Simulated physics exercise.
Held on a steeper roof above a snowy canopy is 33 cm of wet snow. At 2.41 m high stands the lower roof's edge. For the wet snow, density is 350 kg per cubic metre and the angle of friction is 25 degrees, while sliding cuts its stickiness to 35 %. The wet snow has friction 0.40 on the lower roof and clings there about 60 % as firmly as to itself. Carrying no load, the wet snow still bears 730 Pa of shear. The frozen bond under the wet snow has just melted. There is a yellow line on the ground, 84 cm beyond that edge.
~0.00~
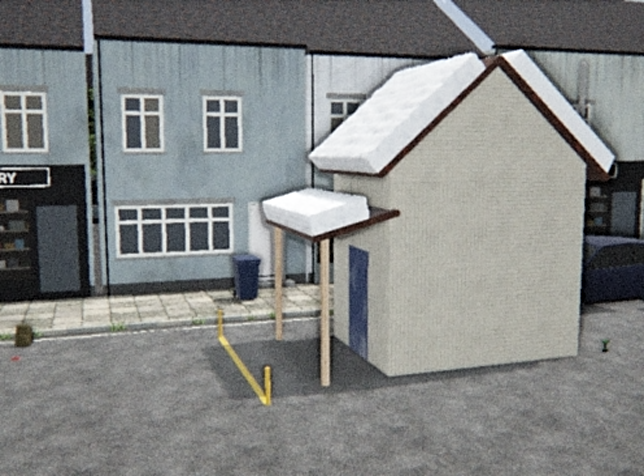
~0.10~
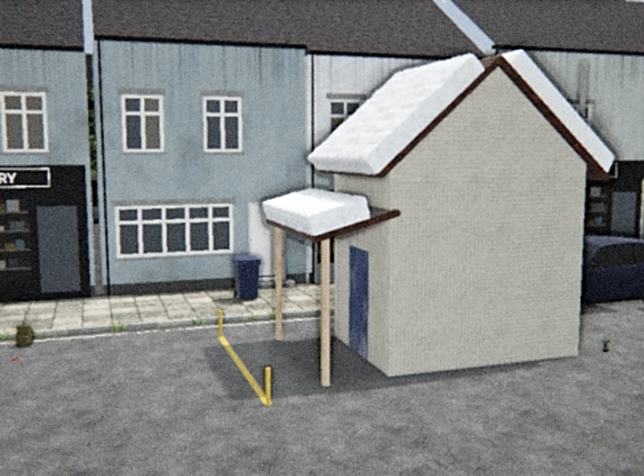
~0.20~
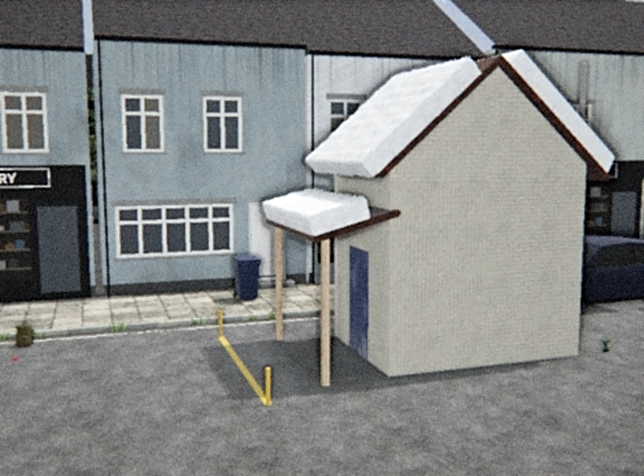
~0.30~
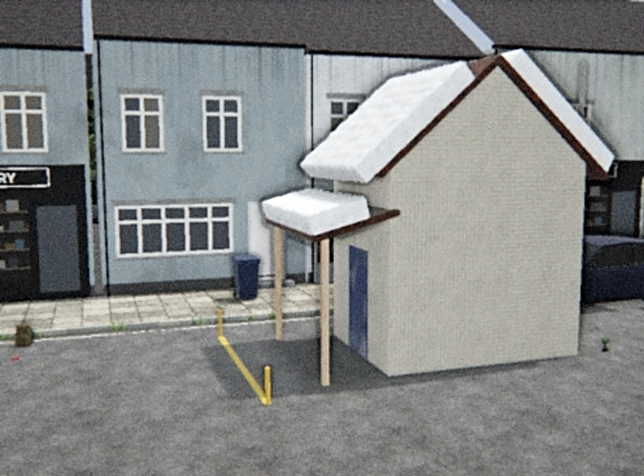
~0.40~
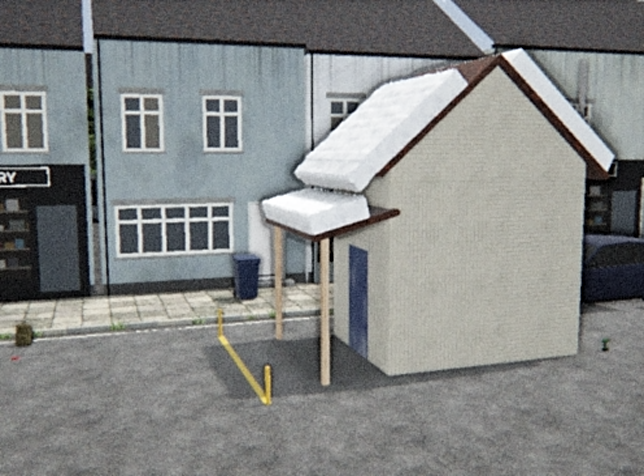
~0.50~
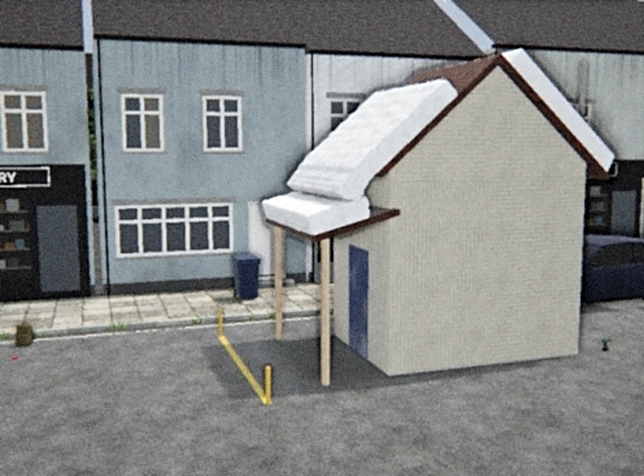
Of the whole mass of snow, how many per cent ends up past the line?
71 %.
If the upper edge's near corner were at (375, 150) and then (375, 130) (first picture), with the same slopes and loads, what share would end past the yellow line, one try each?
75 per cent, then 65 per cent.
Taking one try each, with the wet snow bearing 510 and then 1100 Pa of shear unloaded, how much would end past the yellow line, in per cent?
Result: 70 % for the first case, 65 % for the second.
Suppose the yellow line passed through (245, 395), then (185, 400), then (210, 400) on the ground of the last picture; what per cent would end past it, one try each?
Respectively about 65 in a hundred, 40 in a hundred and 50 in a hundred.
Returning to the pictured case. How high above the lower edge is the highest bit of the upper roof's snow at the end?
0.4 m, give or take.
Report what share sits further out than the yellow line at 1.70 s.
Near 60 %.
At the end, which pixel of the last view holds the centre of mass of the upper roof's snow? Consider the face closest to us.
Approximately at pixel (182, 384).
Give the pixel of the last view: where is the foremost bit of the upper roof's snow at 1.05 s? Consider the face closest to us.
Position: About (261, 243).
By 1.05 s, 5 % is below the lower edge and 0 % is past the line.
By 1.70 s, 77 % is below the lower edge and 61 % is past the line.
By 2.35 s, 85 % is below the lower edge and 71 % is past the line.
By 3.00 s, 85 % is below the lower edge and 71 % is past the line.
By 3.10 s, at the end, 85 % is below the lower edge and 71 % is past the line.
